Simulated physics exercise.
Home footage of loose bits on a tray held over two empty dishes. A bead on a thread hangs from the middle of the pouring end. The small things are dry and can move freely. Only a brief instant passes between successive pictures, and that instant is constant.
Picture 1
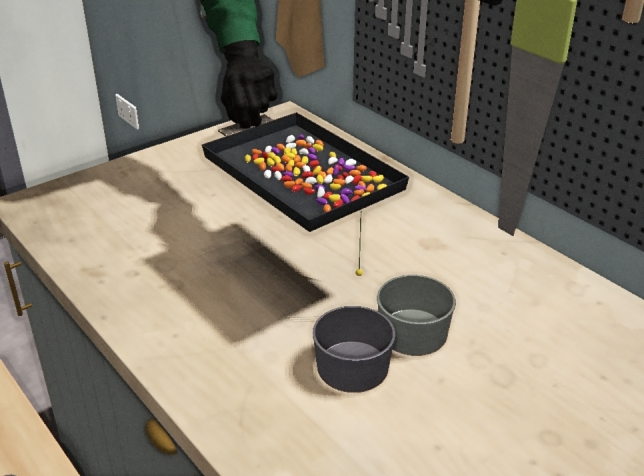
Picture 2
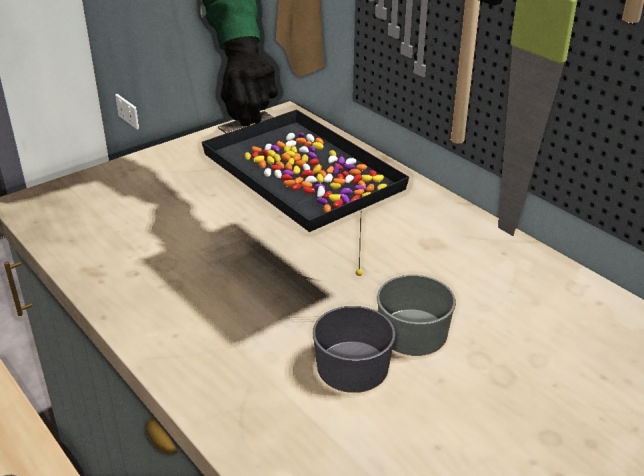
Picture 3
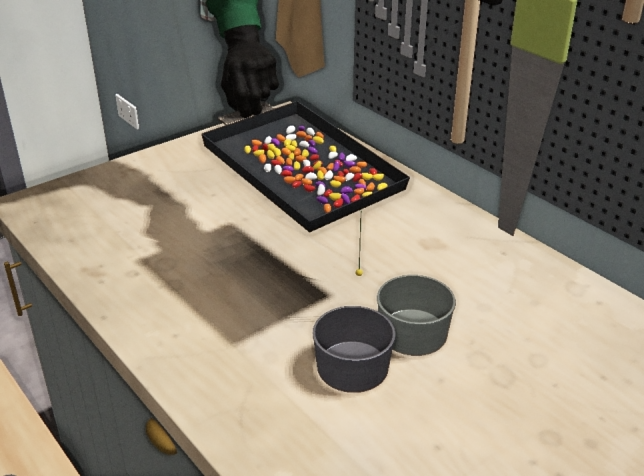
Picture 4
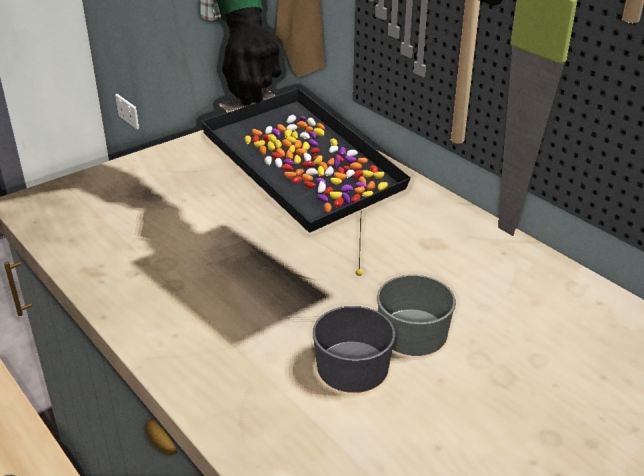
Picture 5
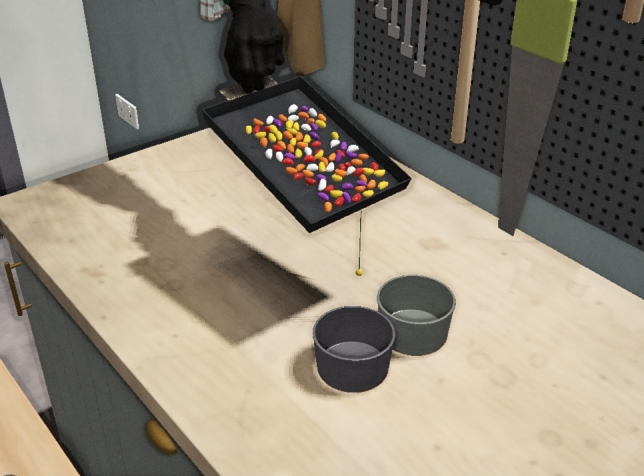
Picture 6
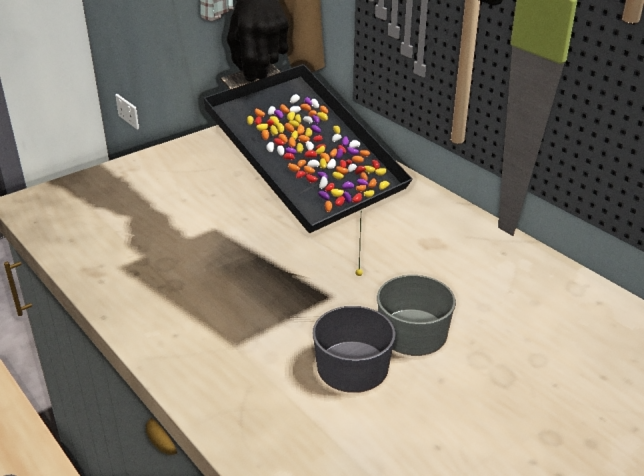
On a wooden worktop beside a pegboard of tools, a dark-gloved hand holds a black tray of colourful jelly beans almost level near two empty dishes, a bead hanging on a thread beneath its near end. The hand then raises the far end steadily, tilting the tray while the dishes stay still.
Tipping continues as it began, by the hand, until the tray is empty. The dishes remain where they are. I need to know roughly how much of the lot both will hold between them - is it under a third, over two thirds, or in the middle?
The dishes end up holding the bulk, above two thirds.
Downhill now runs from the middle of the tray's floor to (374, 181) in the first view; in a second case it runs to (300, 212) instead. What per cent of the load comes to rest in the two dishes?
Roughly 10 percent, then 10 percent.
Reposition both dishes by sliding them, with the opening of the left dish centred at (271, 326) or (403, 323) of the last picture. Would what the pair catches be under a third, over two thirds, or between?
Case one, under a third; case two, the middle third.
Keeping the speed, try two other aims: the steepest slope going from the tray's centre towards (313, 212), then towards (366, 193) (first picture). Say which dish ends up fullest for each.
Respectively, the one at left and the one at right.
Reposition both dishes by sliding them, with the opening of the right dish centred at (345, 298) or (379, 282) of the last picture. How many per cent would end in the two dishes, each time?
You'd end up with around 20 per cent and then around 40 per cent.
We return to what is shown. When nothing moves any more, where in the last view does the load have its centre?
The centre settles at about (395, 341).
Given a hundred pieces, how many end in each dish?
About 40 % ends in the left dish and about 50 % in the right dish.
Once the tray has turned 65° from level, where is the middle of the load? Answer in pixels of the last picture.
Check around (352, 182) in the last picture.
Soon after the last picture, tray tipped steeply; all on the tray.
A little later, tray tipped past a quarter turn; nearly all on the tray; a stray few in the left dish; a stray few in the right dish; a stray few in the air.
Later still, tray tipped past a quarter turn; about half in the left dish; about half in the right dish; a small part outside both.
At rest, tray tipped past a quarter turn; about half in the left dish; about half in the right dish; a small part outside both.
